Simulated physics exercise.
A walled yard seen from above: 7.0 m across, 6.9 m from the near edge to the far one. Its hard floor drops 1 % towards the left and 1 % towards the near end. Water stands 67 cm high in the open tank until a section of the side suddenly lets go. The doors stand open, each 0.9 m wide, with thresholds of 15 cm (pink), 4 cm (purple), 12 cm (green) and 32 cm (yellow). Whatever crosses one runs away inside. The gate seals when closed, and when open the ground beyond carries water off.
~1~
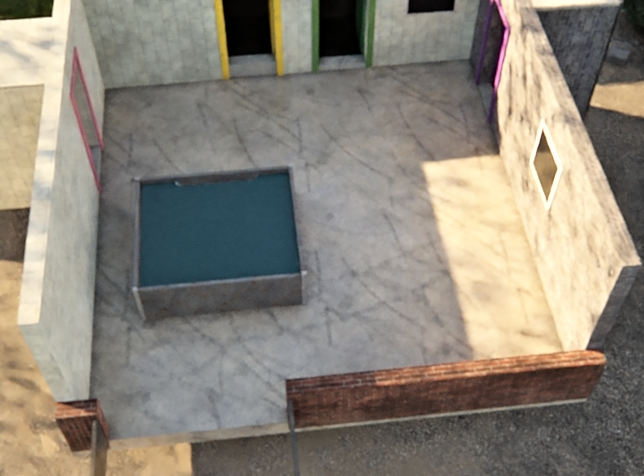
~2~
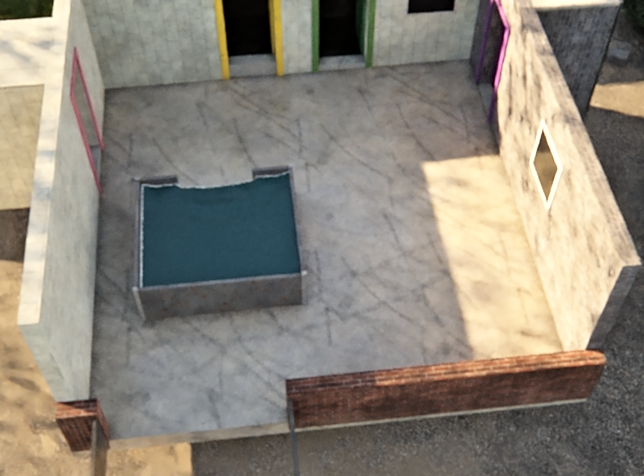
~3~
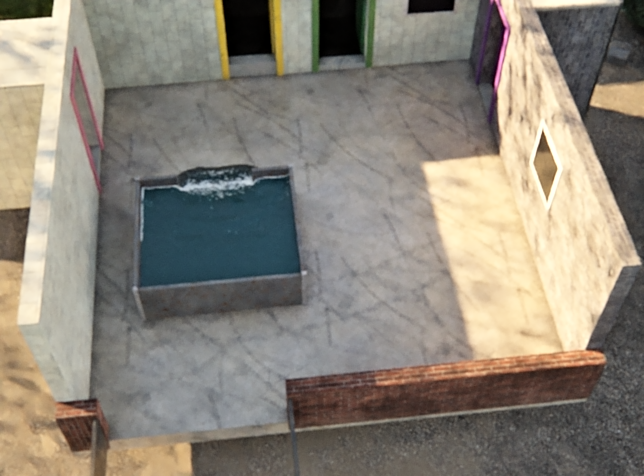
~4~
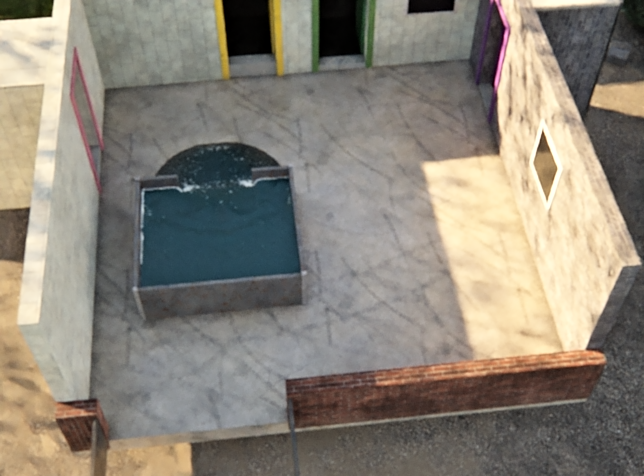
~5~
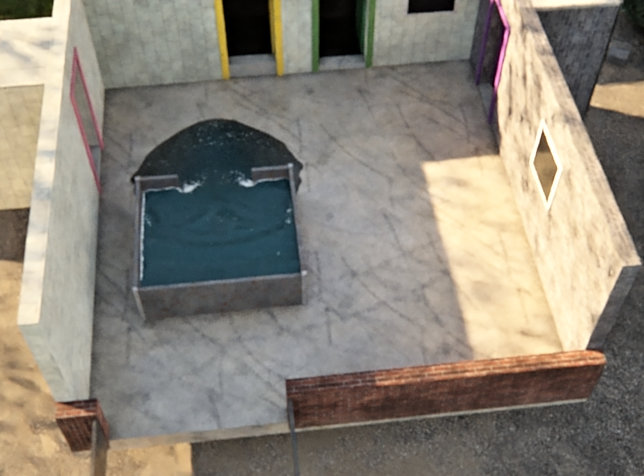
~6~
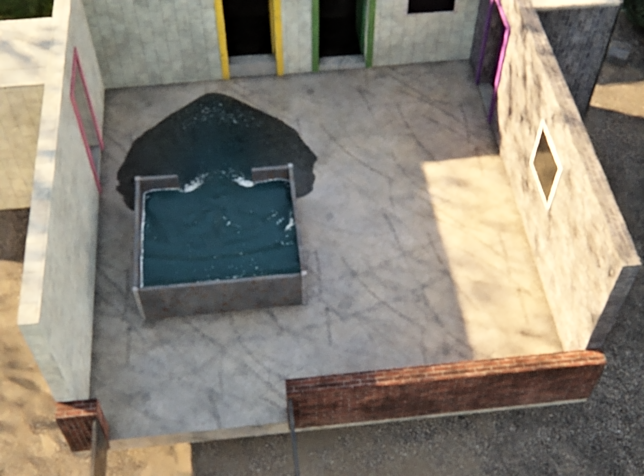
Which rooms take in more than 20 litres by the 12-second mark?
Within that time: At the pink door it stays under the limit; at the purple door it exceeds the limit; at the green door it stays under the limit; at the yellow door it stays under the limit.
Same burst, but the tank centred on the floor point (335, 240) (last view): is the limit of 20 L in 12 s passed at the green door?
Against that limit: Green over.
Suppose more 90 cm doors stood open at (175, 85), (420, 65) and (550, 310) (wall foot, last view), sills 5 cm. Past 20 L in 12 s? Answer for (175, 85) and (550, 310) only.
In that order: Past it, below.
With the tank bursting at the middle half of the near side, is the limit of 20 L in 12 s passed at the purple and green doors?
Then: Purple below, green below.
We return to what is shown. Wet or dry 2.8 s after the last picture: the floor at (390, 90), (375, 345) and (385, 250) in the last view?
In turn: Under water, dry, dry.
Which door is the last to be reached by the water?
Last comes the purple one.
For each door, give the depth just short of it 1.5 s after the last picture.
Depths in cm: Pink 6, purple 0, green 15, yellow 28.
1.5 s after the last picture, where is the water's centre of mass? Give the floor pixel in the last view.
Around (217, 191).
Then, 0.7 s after the last picture water covers 25 % of the floor and is deepest (38 cm) near (218, 198); pink door 5 cm at the sill, 0 L in, purple door not reached, green door not reached, yellow door 29 cm at the sill, 0 L in.
Then, 1.5 s after the last picture water covers 30 % of the floor and is deepest (40 cm) near (105, 90); pink door 6 cm at the sill, 0 L in, purple door not reached, green door 15 cm at the sill, 0 L in, yellow door 28 cm at the sill, 0 L in.
Then, 2.8 s after the last picture water covers 40 % of the floor and is deepest (26 cm) near (105, 90); pink door 16 cm at the sill, 0 L in, purple door 12 cm at the sill, 5 L in, green door 11 cm at the sill, 4 L in, yellow door 20 cm at the sill, 0 L in.
Then, 6.3 s after the last picture water covers 70 % of the floor and is deepest (18 cm) near (88, 427); pink door 10 cm at the sill, 3 L in, purple door 12 cm at the sill, 123 L in, green door 6 cm at the sill, 5 L in, yellow door 10 cm at the sill, 0 L in.
Then, 11.3 s after the last picture water covers 95 % of the floor and is deepest (13 cm) near (88, 427); pink door 9 cm at the sill, 3 L in, purple door 6 cm at the sill, 180 L in, green door 3 cm at the sill, 5 L in, yellow door 6 cm at the sill, 0 L in.
